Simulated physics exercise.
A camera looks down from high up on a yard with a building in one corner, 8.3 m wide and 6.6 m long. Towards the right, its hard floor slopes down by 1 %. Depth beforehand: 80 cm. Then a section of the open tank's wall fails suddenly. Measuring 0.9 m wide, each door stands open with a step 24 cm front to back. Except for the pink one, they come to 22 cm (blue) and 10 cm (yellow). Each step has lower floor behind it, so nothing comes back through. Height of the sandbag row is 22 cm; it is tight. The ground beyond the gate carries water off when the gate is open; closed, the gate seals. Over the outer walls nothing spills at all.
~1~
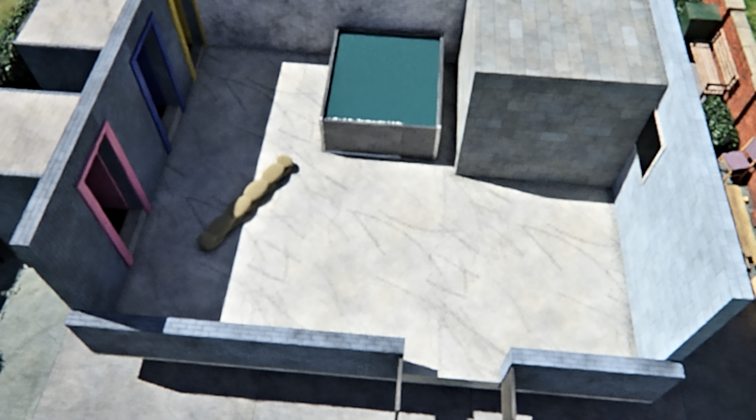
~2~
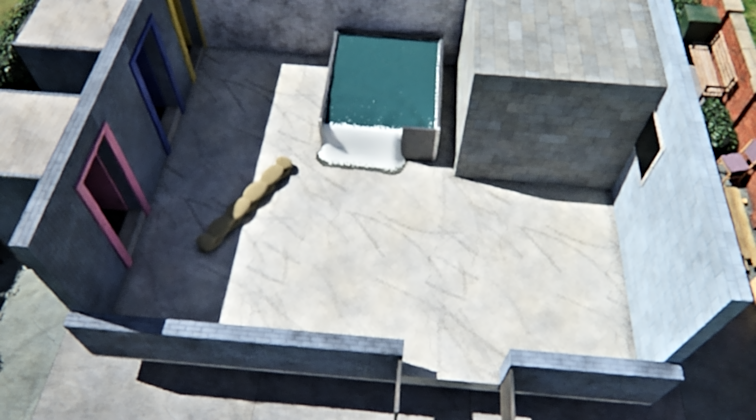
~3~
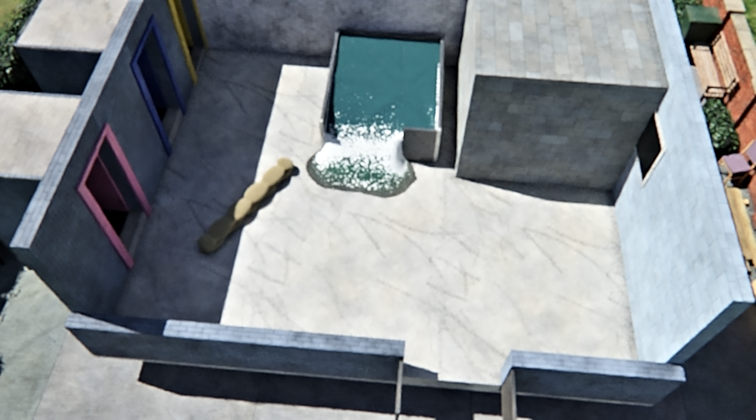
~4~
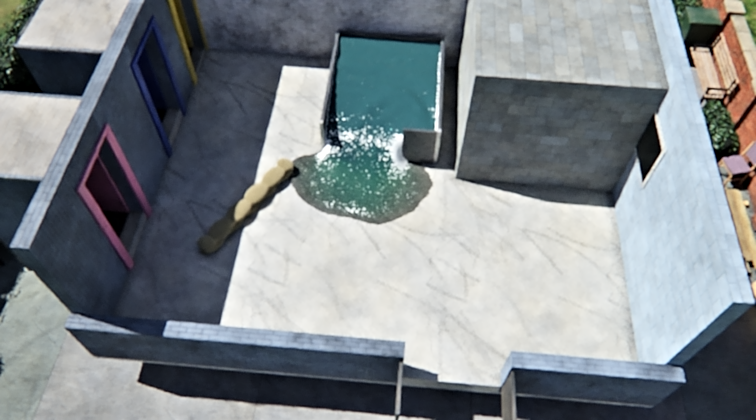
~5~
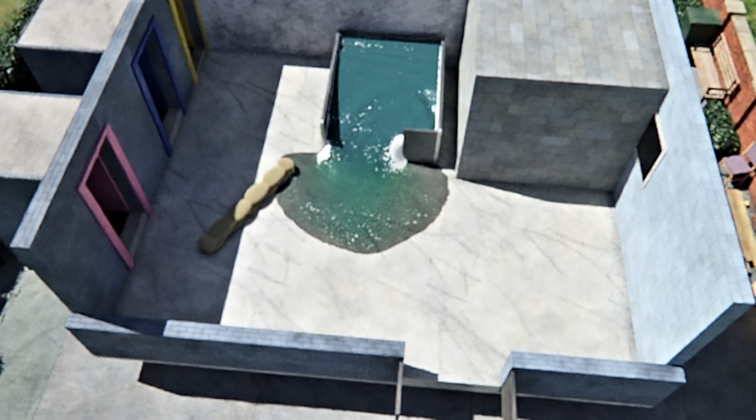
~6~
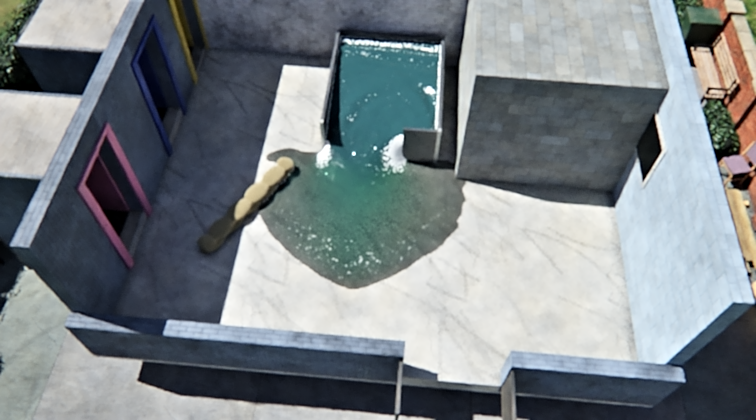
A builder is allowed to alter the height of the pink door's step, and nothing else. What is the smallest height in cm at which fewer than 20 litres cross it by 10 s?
About 10.5 cm.
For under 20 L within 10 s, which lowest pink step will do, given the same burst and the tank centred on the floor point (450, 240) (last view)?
New minimum height: Approx. 13.5 cm.
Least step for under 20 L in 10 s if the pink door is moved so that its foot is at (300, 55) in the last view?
Around 9.0 cm would do it.
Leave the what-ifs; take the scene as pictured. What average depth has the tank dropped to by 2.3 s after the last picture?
About 31 cm.
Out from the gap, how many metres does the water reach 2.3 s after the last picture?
Near 6.2 metres, give or take.
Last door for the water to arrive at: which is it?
I'd go with the yellow door.
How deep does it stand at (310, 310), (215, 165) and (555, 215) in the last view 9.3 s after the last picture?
That's 8, 2 and 11 cm, in the order given.
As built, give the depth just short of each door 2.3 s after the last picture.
Blue 0, yellow 0, pink 6 cm.
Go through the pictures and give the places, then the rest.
Still water, 80 cm deep, in the open tank at (385, 78); the pink door at (120, 204) is dry, in the first picture.
Water pours out at (362, 145) and has run 0.3 m, to (337, 165); about 10 cm deep outside, 80 cm at the back, in the second picture.
The gap is at (363, 147), the front 0.9 m out at (374, 193); the back of the open tank holds 80 cm, in the third picture.
The gap is at (363, 149), the front 1.4 m out at (364, 218); the back of the open tank holds 80 cm, in the fourth picture.
The front is at (357, 249), 2.1 m from the gap at (364, 148); 4.7 m2 of floor is wet, 78 cm left at the back, in the fifth picture.
Water pours out at (364, 148) and has run 2.7 m, to (346, 283); about 6 cm deep outside, 69 cm at the back; the pink door at (120, 206), 4.3 m from the gap, is still 2.2 m from the nearest water, in the sixth picture.
Then, 0.7 s after the last picture water covers 35 % of the floor, deepest (41 cm) near (352, 163); it has not reached the pink door.
Then, 2.3 s after the last picture water covers 50 % of the floor, deepest (43 cm) near (118, 335); 6 cm at the pink door, 0 litres in over its 21 cm step.
Then, 9.3 s after the last picture water covers 95 % of the floor, deepest (17 cm) near (620, 242); 5 cm at the pink door, 0 litres in over its 21 cm step.
At the pink door as built, the water peaked near 15 cm, 3.7 s after the last picture.
Run again over the same 10 s with other heights there, 31 litres in over 9.5 cm, 7 litres over 13 cm. The limit of 20 litres is kept from about 10.5 cm up.
